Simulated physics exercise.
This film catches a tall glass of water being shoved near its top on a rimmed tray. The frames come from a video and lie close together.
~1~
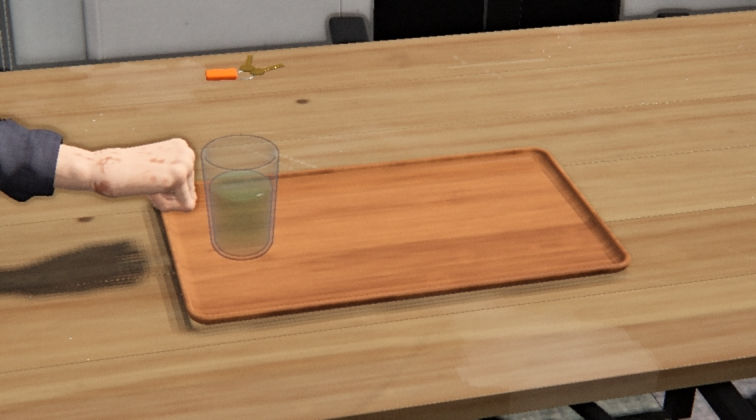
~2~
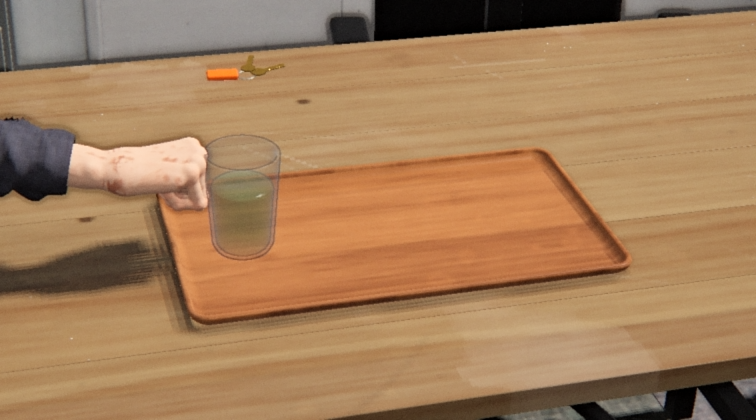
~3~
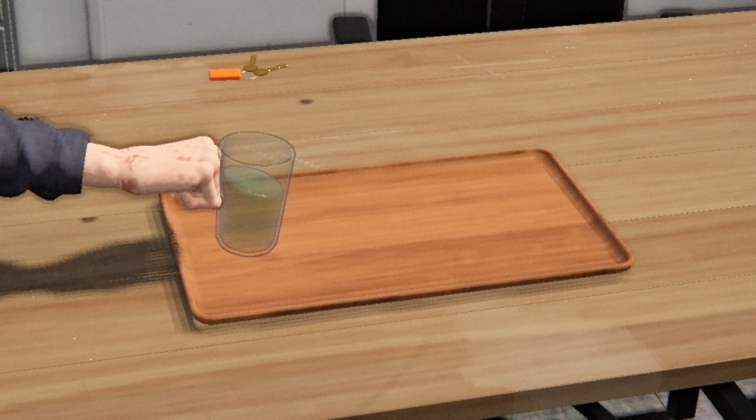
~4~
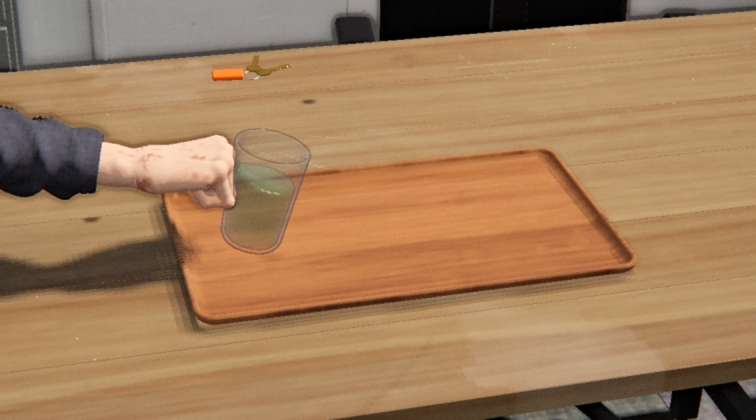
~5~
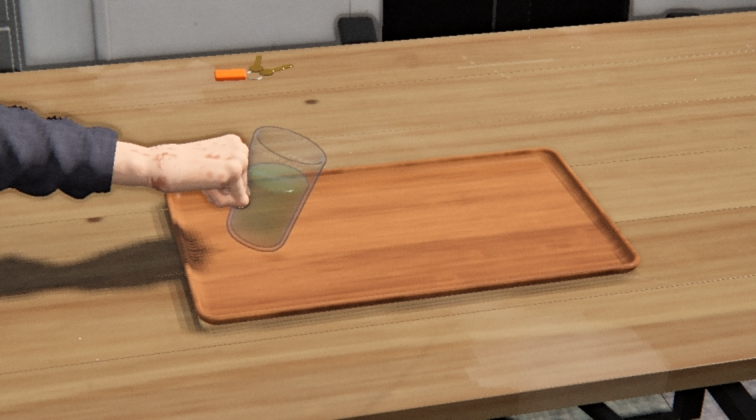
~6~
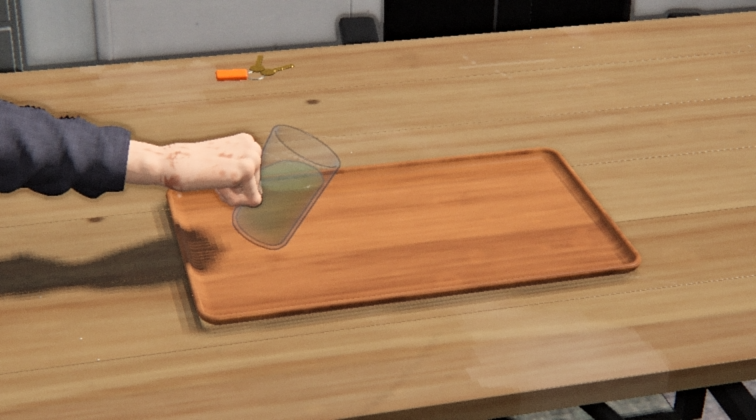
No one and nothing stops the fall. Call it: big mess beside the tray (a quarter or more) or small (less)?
Big.
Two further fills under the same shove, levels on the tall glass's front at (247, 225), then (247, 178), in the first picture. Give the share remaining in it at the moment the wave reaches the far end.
Roughly 45 per cent, and 35 per cent.
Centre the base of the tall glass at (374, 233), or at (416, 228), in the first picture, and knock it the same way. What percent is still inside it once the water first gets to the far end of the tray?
Lab note - try 1 about 75 %, try 2 about 85 %.
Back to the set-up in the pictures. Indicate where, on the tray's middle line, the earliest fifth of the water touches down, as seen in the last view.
Roughly the pixel (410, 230) on the tray.
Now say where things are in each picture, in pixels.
In the first frame, it leans 0°; its right rim is at (276, 150); the water meets the walls at (208, 185) and (271, 178); the tray's far rim is at (585, 202); the tray is clear ahead.
In the second frame, it leans 0°; its right rim is at (278, 151); the water meets the walls at (210, 185) and (272, 179).
In the third frame, it leans 7°; its right rim is at (292, 151); the water meets the walls at (221, 169) and (283, 181).
In the fourth frame, it leans 14°; its right rim is at (308, 152); the water meets the walls at (234, 161) and (294, 179).
In the fifth frame, it leans 21°; its right rim is at (323, 155); the water meets the walls at (244, 174) and (307, 173).
In the sixth frame, it leans 29°; its right rim is at (337, 160); the water meets the walls at (247, 188) and (323, 170).
A moment on, the tall glass lies on its side and 99 per cent is in the glass, 0 on the tray and 1 above or beyond its rim.
Next, the tall glass lies on its side and 59 per cent is in the glass, 30 on the tray and 11 above or beyond its rim.
Then the tall glass lies on its side and 32 per cent is in the glass, 64 on the tray and 4 above or beyond its rim.
Later the tall glass lies on its side and 16 per cent is in the glass, 47 on the tray and 37 above or beyond its rim.
At rest 60 per cent is held by tray and glass, 40 is off the tray.
